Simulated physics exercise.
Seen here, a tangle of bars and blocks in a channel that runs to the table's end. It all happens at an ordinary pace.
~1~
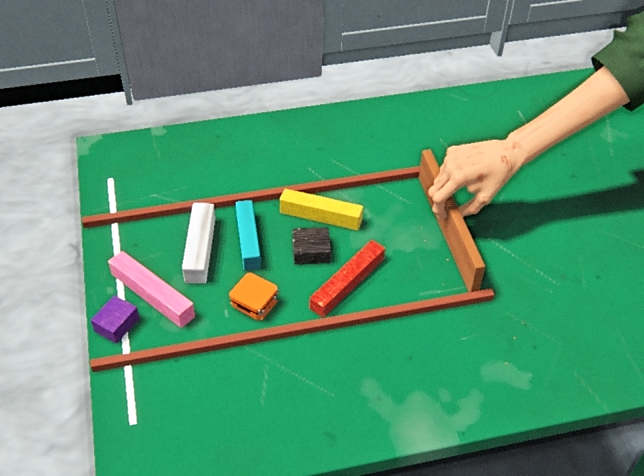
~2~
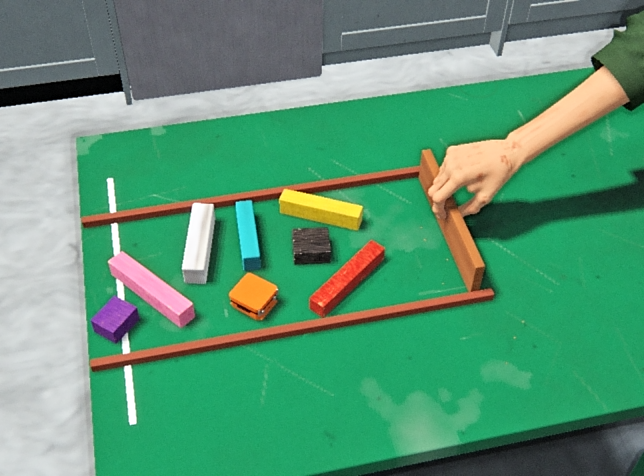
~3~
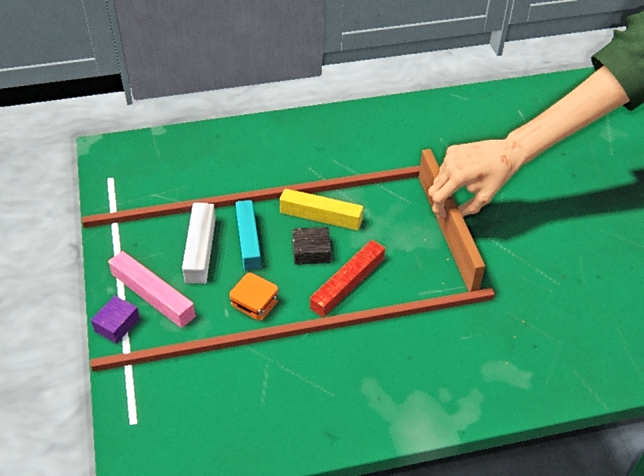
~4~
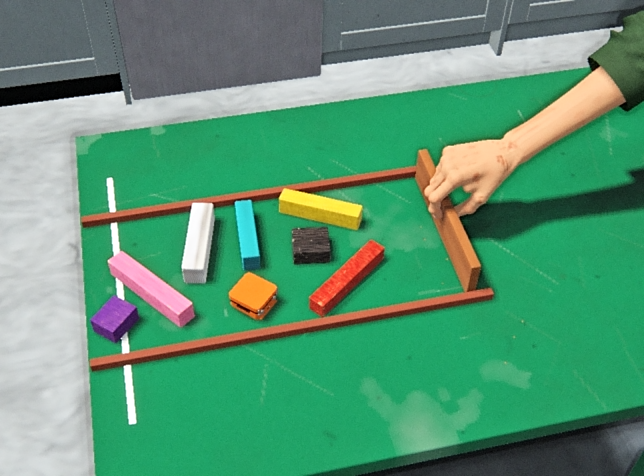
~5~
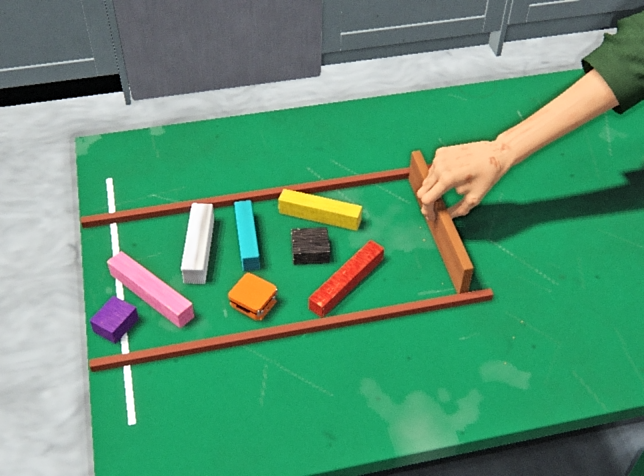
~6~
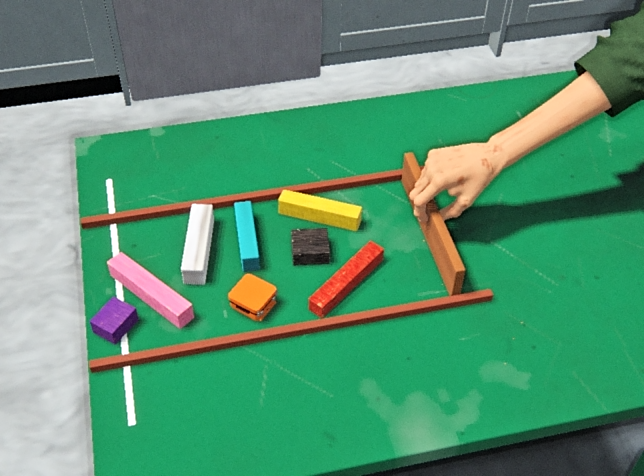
A wooden board, gripped by a hand at the right end of a railed channel on a green table, stays nearly still at first, then slides slightly left between the rails. The colored bars and blocks ahead of it, including red, yellow, white and pink ones, stay in place, untouched by the board.
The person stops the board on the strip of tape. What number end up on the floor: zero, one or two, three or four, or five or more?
Outcome: The number that fall off is five or more.
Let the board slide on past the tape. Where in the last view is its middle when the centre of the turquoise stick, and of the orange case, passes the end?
For the turquoise stick at (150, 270), for the orange case at (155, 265).
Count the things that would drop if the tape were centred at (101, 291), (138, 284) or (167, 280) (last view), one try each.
Down on the floor: 8, 5 and 3.
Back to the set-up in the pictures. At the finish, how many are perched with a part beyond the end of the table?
It comes to 3.
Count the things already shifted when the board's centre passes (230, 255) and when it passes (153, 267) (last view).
8 and 8.
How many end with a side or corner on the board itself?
3 of them.
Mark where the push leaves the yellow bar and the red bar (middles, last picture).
The yellow bar at (82, 239), the red bar at (91, 331).
A little later, none off yet; purple block at rest near (114, 320); pink bar at rest near (150, 290); white stick at rest near (198, 243).
Next, none off yet; purple block at rest near (114, 320); pink bar moving near (142, 294); white stick shifted a little near (166, 250).
Later still, one off so far; purple block dropping; pink bar tilted well over near (59, 328); white stick shifted about its own width near (79, 263).
When it is over, the number that fall off is five or more; down, turquoise stick, orange case, white stick, pink bar and purple block.
